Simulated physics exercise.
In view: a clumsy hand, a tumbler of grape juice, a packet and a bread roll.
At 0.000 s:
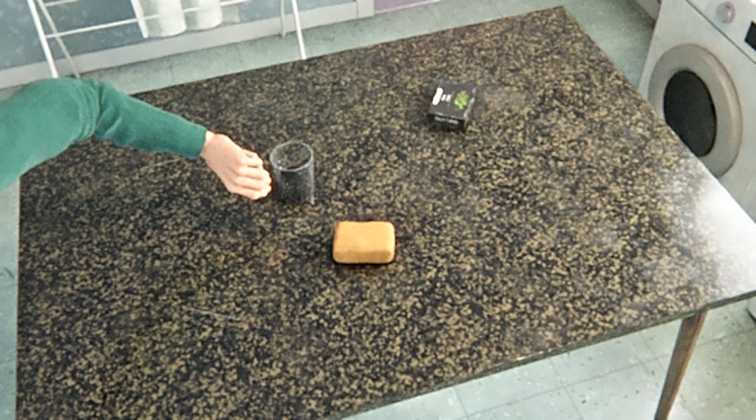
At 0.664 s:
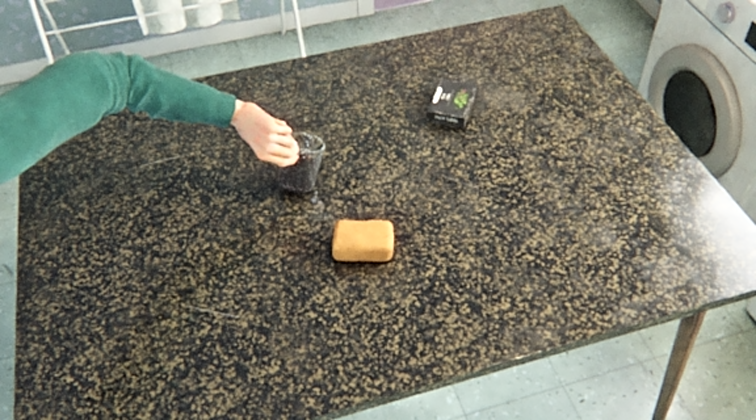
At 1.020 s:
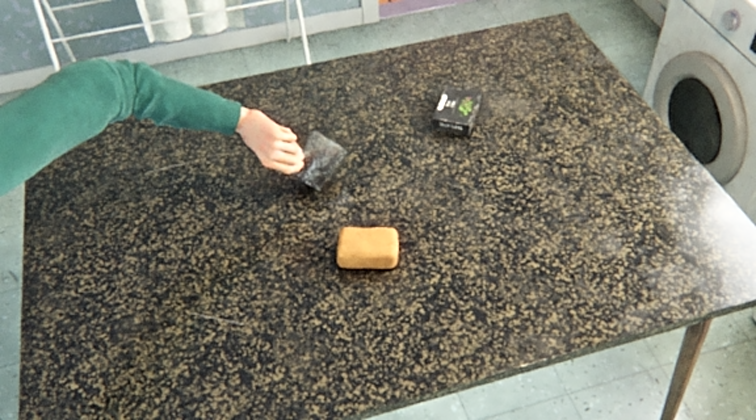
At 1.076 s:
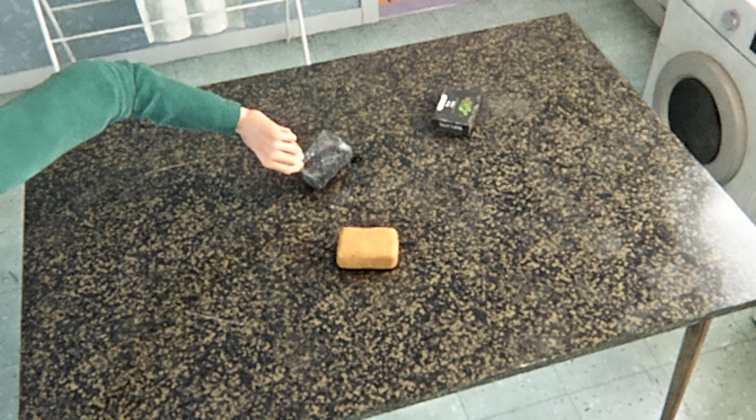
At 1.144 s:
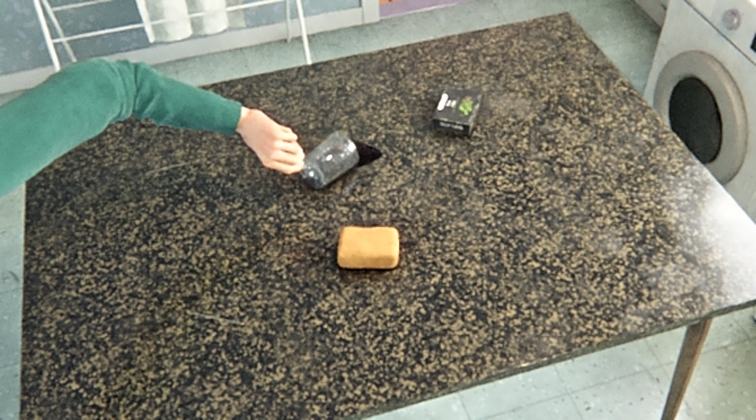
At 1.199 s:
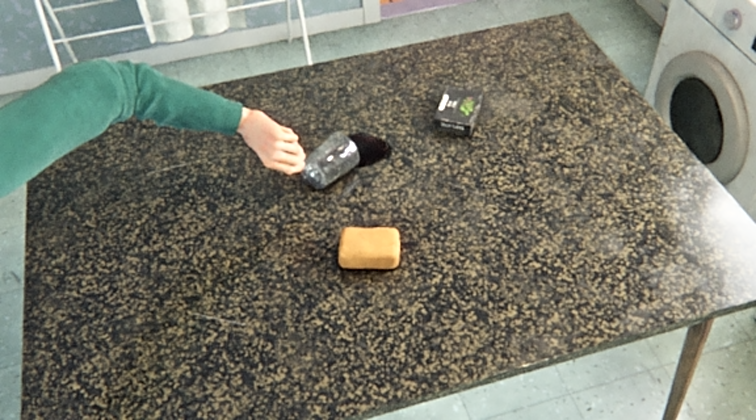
A clear tumbler of dark liquid tips rightward as a hand in a green sleeve, reaching from the left, moves against it, then lies on its side while a dark puddle spreads from its mouth. The speckled black-and-tan tabletop is seen from above at an angle, with an orange-brown bread roll near the centre and a black packet beyond. The view shifts very slightly.
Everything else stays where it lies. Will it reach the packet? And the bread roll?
As for the packet, it is reached; the bread roll escapes.
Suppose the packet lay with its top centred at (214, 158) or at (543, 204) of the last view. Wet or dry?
One: It stays dry. Two: It stays dry.
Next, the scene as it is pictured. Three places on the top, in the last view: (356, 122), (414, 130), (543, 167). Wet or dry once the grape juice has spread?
In turn: Soaked, soaked, untouched.
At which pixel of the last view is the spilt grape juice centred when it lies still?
Close to (411, 105).
After 1.6 s, the puddle covers about as much as a plate; the packet is reached; the bread roll is untouched.
After 2.3 s, the puddle covers about as much as a tray; the packet is reached; the bread roll is untouched.
After 3.6 s, the puddle covers about as much as a tray; the packet is reached; the bread roll is untouched.
